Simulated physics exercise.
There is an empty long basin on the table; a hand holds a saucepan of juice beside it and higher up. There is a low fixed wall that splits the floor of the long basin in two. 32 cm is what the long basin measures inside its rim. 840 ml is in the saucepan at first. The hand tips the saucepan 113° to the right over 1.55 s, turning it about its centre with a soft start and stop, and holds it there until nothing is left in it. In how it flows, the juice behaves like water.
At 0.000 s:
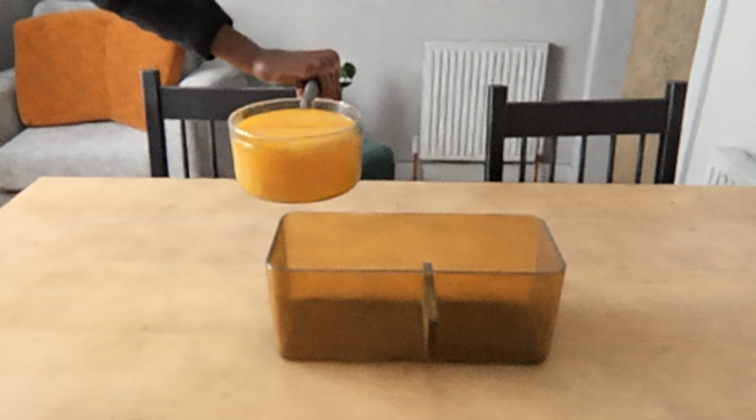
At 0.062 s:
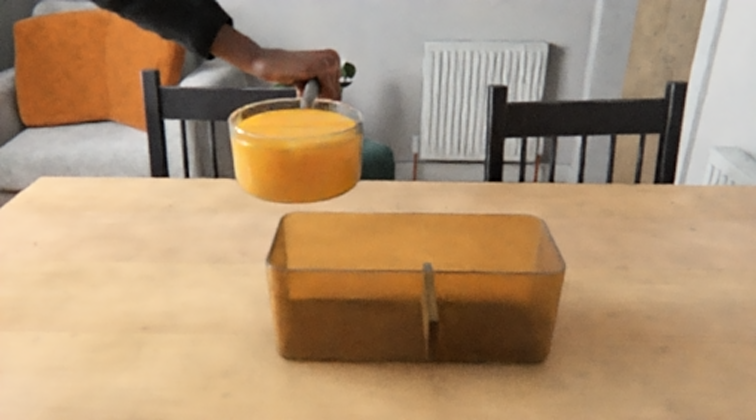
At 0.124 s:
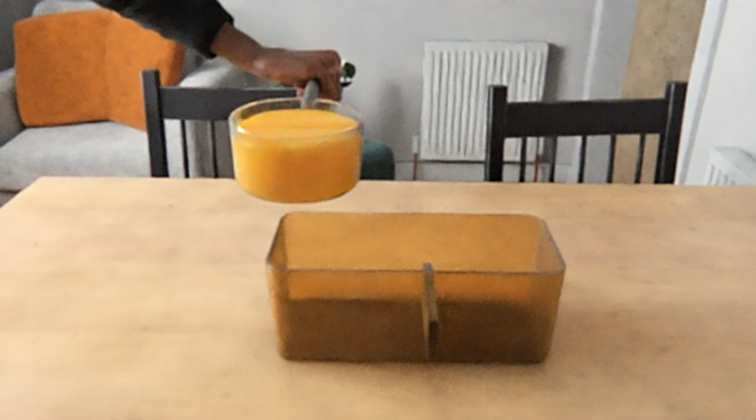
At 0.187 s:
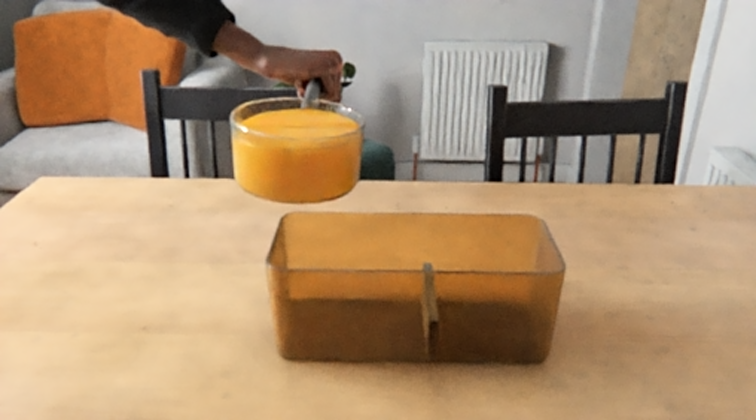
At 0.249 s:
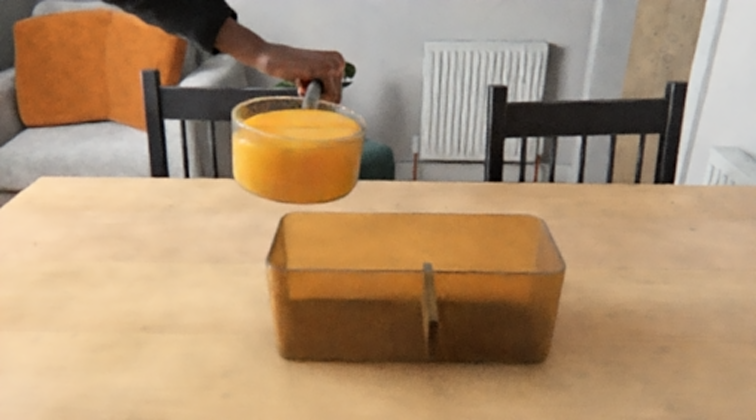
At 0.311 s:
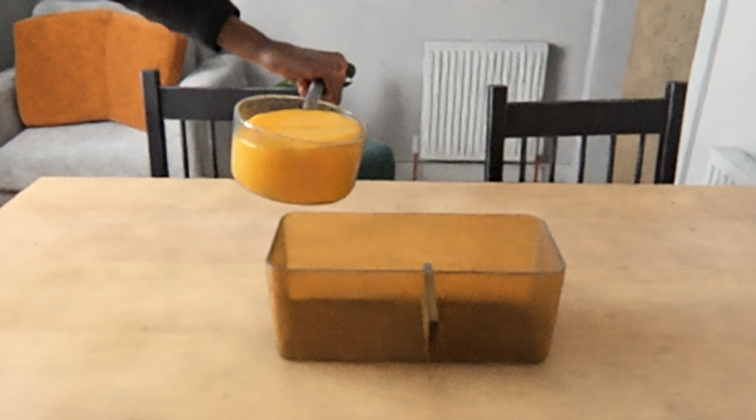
A hand held a clear saucepan of orange juice above a wooden table, up and to the left of an empty long basin, then slowly tilted the pan slightly to the right.
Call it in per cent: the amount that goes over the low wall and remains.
I would put it at about 31 per cent.
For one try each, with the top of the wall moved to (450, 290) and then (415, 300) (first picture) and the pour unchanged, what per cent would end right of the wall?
I'd put it at about 0 per cent for the first and about 55 per cent for the second.
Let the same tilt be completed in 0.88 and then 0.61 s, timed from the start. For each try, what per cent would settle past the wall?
The first try gives around 20 percent, the second around 15 percent.
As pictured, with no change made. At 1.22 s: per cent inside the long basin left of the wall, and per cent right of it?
Near 56 on the left, 30 on the right.
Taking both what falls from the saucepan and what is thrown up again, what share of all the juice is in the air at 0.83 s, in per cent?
Around 26 in a hundred.
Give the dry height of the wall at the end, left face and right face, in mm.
About 30 mm left, about 40 mm right.
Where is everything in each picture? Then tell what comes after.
The first picture shows tilt 0°; pouring edge (362, 119); surface from (236, 125) to (360, 126); the long basin's rim runs from (274, 240) to (554, 243); the wall's top is at (430, 290).
The second picture shows tilt 0°; pouring edge (362, 120); surface from (236, 125) to (360, 126).
The third picture shows tilt 2°; pouring edge (363, 121); surface from (237, 125) to (361, 127).
The fourth picture shows tilt 4°; pouring edge (364, 124); surface from (238, 125) to (362, 127).
The fifth picture shows tilt 7°; pouring edge (365, 127); surface from (238, 125) to (363, 128).
The sixth picture shows tilt 11°; pouring edge (366, 132); surface from (239, 126) to (364, 127).
By 0.83 s the tilt is 63° and 52 per cent is still to pour, 14 is left of the wall and 9 right of it.
By 1.22 s the tilt is 100° and 8 per cent is still to pour, 57 is left of the wall and 31 right of it.
By 1.62 s the tilt is 113° and 0 per cent is still to pour, 69 is left of the wall and 31 right of it.
By 2.05 s the tilt is 113° and 0 per cent is still to pour, 69 is left of the wall and 31 right of it.
At rest 69 per cent lies left of the wall, 31 right of it and 0 outside.
